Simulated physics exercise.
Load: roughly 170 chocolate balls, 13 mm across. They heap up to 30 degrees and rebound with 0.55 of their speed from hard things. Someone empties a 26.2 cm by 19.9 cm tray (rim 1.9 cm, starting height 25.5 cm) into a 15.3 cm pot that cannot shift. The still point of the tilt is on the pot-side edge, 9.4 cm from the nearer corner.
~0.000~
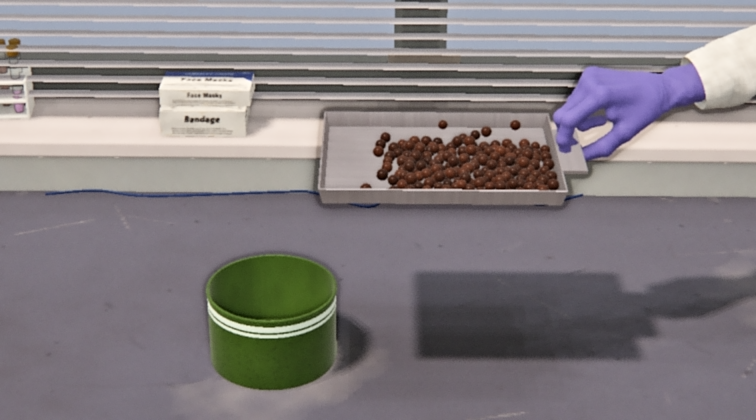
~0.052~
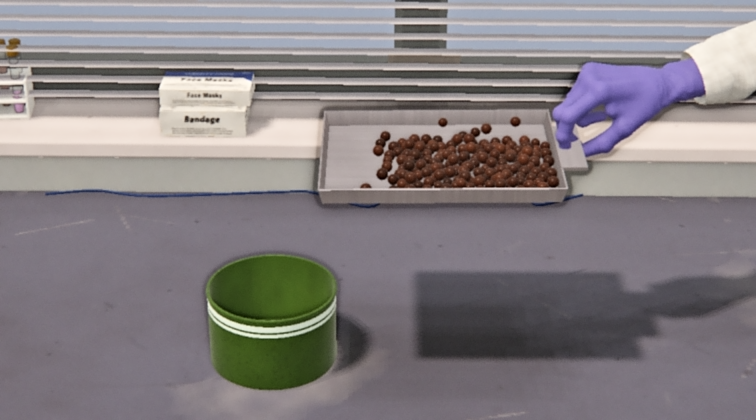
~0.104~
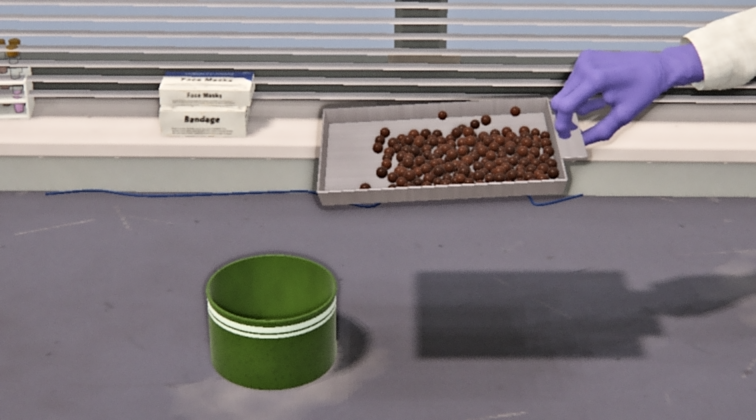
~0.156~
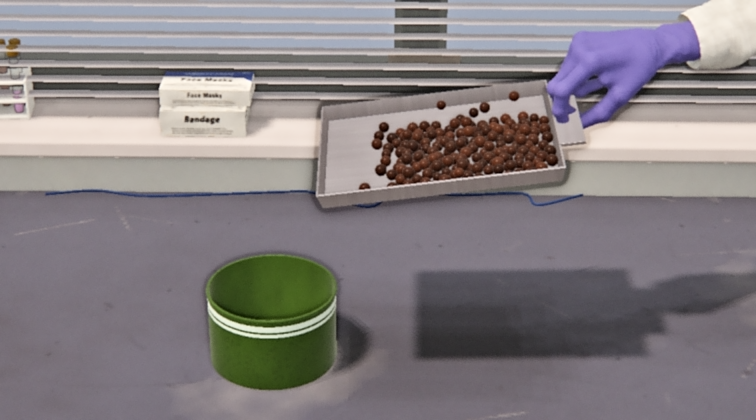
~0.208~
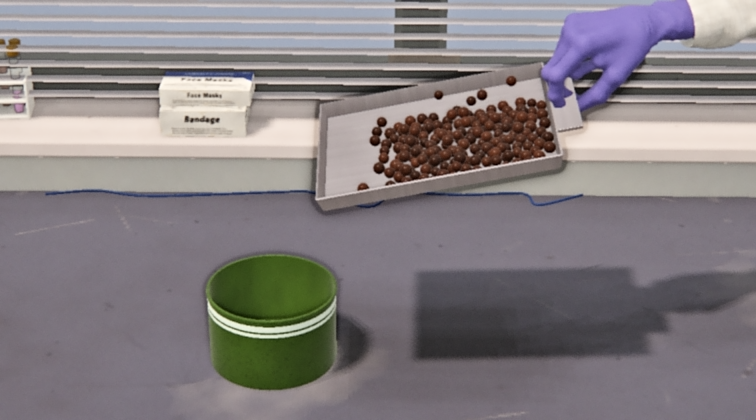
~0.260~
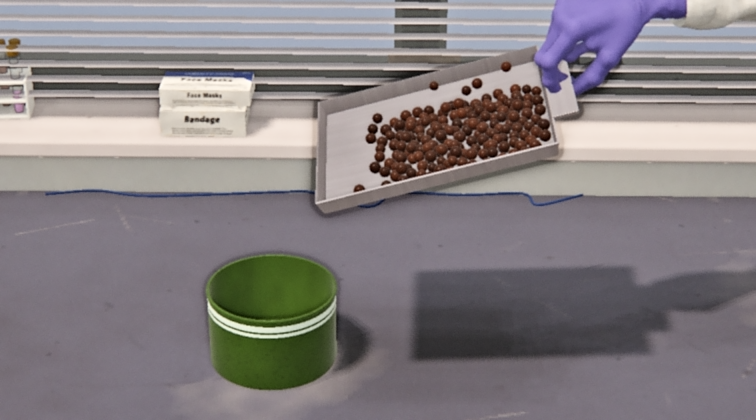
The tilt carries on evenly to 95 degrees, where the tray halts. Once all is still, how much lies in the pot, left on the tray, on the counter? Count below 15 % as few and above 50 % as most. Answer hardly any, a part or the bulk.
Pot: A part, tray: Hardly any, counter: The bulk.
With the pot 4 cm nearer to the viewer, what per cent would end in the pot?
Then about 75 per cent.
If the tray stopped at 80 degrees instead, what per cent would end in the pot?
It would be near 35 per cent.
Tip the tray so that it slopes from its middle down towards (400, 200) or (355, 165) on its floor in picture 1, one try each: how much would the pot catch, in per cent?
About 0 and 65 per cent.
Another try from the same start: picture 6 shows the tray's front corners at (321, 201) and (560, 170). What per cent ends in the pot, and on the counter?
Pot 15, counter 85.
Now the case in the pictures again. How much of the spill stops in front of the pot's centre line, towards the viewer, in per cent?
Some 90 per cent.
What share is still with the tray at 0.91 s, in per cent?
About 60 per cent.
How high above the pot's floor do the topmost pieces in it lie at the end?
About 2.5 cm.
After 0.65 s, tilt 56 degrees; the tray holds 95 %, the pot 0 %.
Then, at 0.91 s, tilt 81 degrees; the tray holds 60 %, the pot 10 %.
After 1.27 s, tilt 95 degrees; the tray holds 0 %, the pot 40 %.
In the end, at 2.5 s, pot 40 %, tray 0 %, counter 60 %.
